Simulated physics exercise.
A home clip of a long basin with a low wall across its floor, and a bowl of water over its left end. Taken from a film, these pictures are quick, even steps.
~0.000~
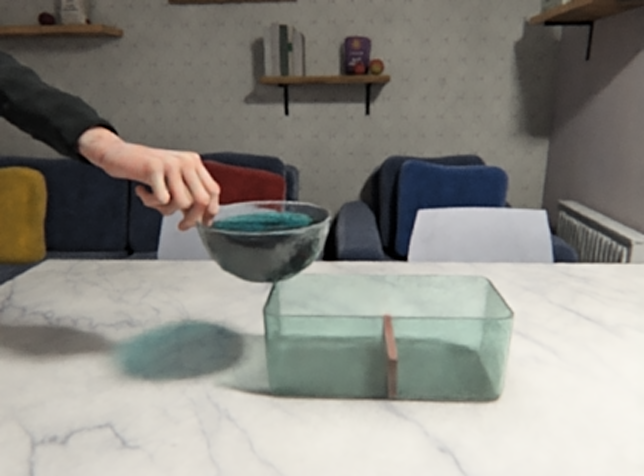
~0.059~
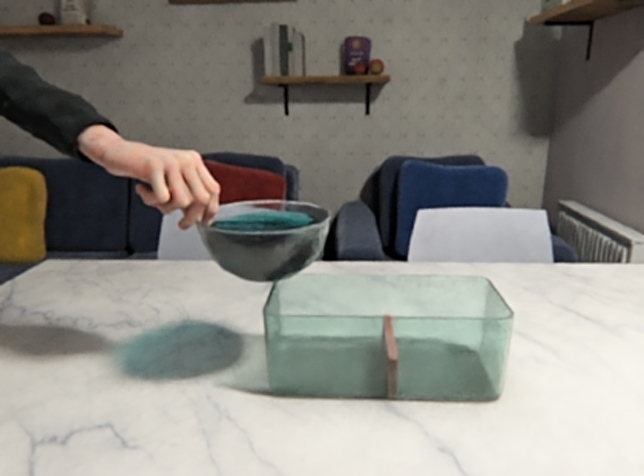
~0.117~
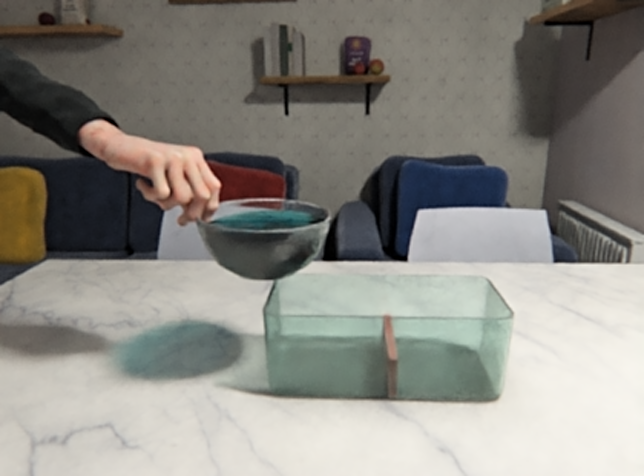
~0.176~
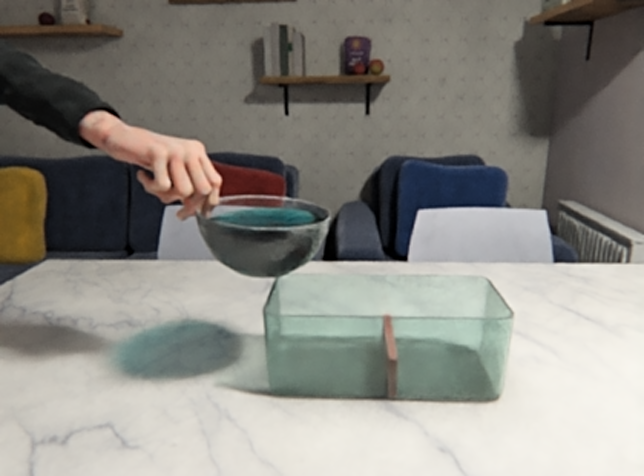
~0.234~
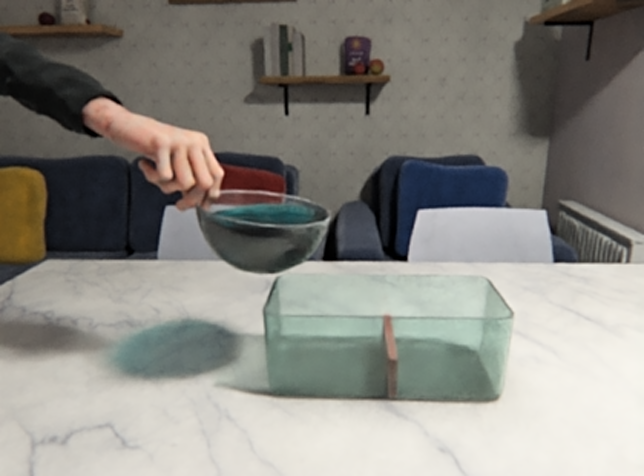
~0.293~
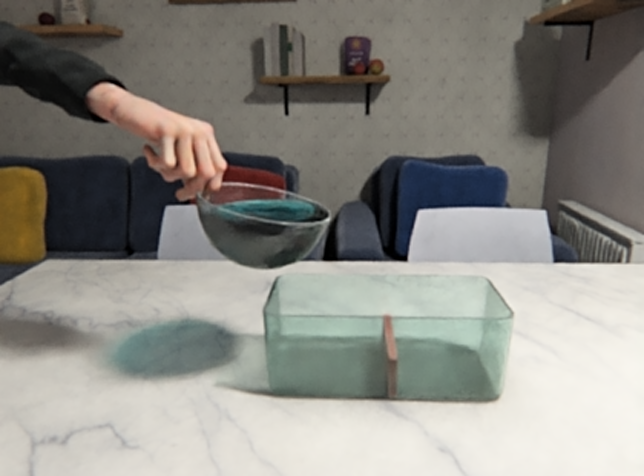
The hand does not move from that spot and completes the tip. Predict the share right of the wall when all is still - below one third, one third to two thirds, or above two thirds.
I expect the share right of the wall to be beyond two thirds.
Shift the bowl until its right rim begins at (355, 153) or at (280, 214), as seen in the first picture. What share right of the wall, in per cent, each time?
Around 90 percent first, around 5 percent second.
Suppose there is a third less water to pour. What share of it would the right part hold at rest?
About 85 %.
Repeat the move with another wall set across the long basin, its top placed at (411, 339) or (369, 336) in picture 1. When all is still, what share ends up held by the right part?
Record: Case 1 near 50 %, case 2 near 95 %.
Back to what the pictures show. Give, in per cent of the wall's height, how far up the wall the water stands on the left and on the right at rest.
The left comes to 10 % and the right to 80 %.
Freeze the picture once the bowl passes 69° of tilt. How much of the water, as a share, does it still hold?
Close to 40 parts in a hundred remain.
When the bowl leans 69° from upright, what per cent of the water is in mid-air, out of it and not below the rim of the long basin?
40 per cent.
A moment on, the bowl is tipped part way and 40 per cent is still to pour, 9 is left of the wall and 13 right of it.
Next, the bowl is tipped right over and 0 per cent is still to pour, 13 is left of the wall and 81 right of it.
Then the bowl is tipped right over and 0 per cent is still to pour, 14 is left of the wall and 86 right of it.
Later the bowl is tipped right over and 0 per cent is still to pour, 14 is left of the wall and 85 right of it.
In the end 14 per cent lies left of the wall, 85 right of it and 0 outside.
